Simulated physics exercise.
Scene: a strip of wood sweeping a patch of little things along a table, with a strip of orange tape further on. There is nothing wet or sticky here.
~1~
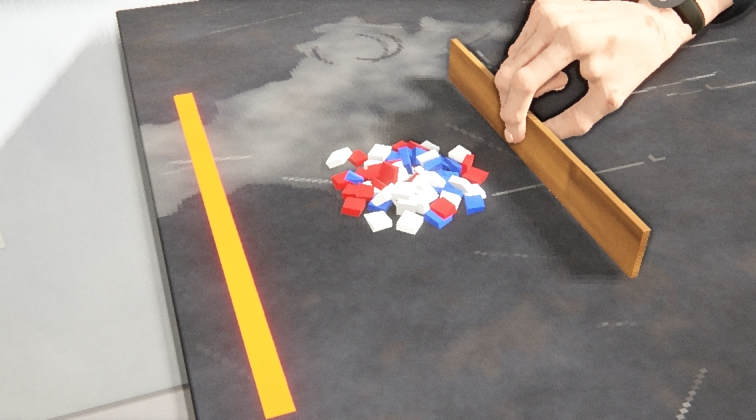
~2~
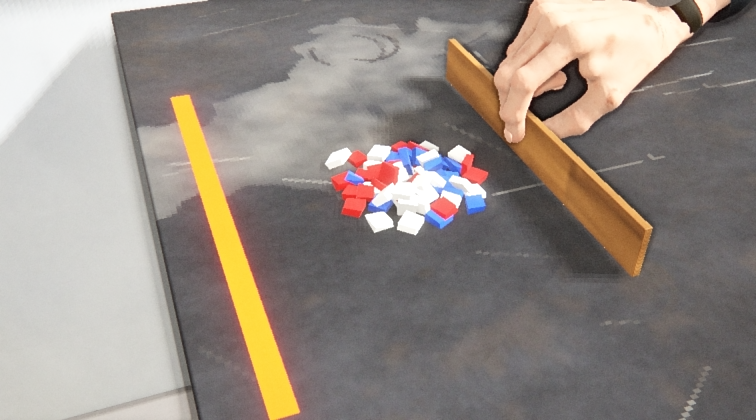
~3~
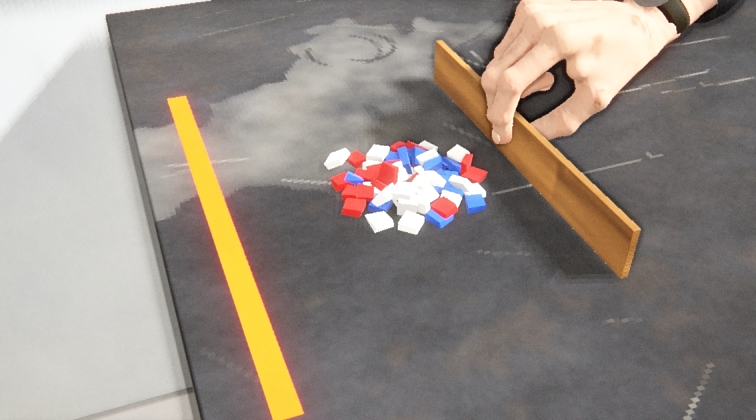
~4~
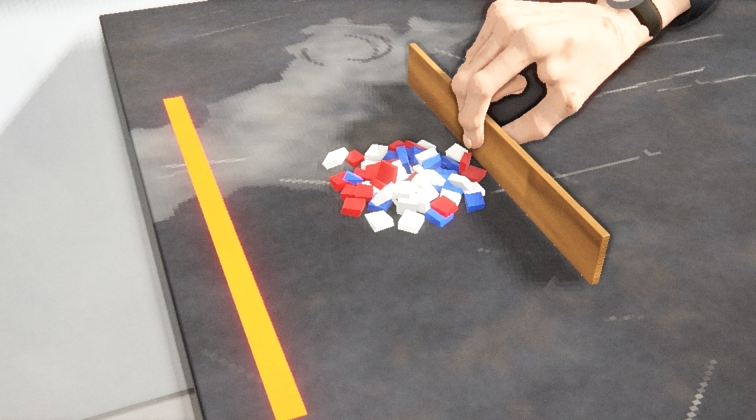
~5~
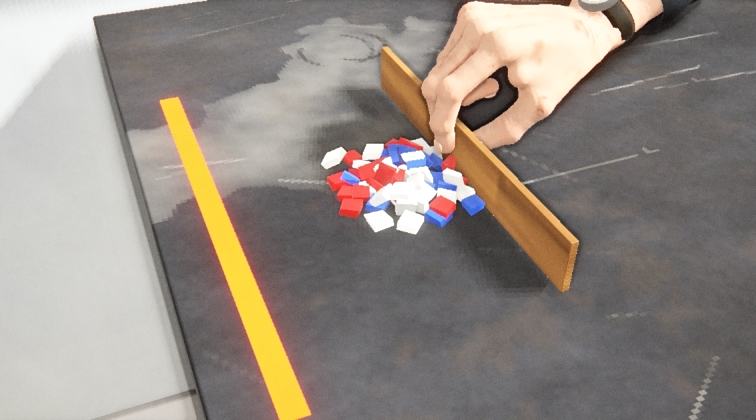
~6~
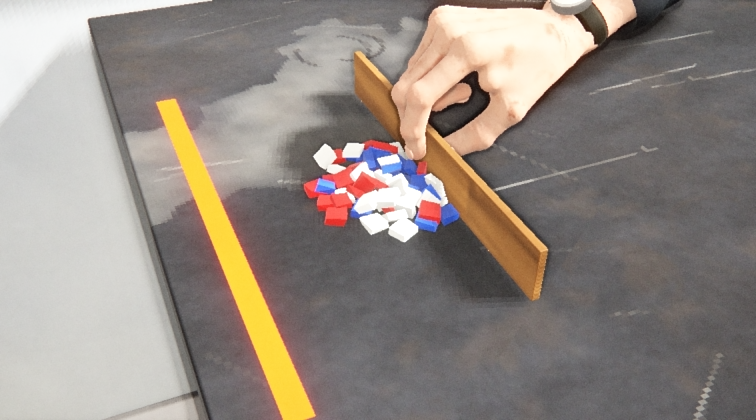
A hand held a strip of wood still beside a heap of red, white and blue tiles on a dark table, then slid it left, pushing the heap a little toward an orange strip.
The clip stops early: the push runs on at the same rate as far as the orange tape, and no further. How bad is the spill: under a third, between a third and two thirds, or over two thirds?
To the floor: One to two thirds.
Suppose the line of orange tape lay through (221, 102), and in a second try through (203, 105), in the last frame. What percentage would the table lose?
10 and 10 percent, roughly.
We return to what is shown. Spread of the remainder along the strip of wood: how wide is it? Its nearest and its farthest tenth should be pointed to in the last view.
Near tenth near (189, 281), far tenth near (161, 190).
Soon after the last picture, strip of wood still moving, near (318, 157); heap all on the table, its front near (200, 216).
A little later, strip of wood stopped at the orange tape; heap about half over the edge.
Later still, strip of wood stopped at the orange tape; heap about two thirds over the edge.
At rest, strip of wood stopped at the orange tape; heap about two thirds over the edge.
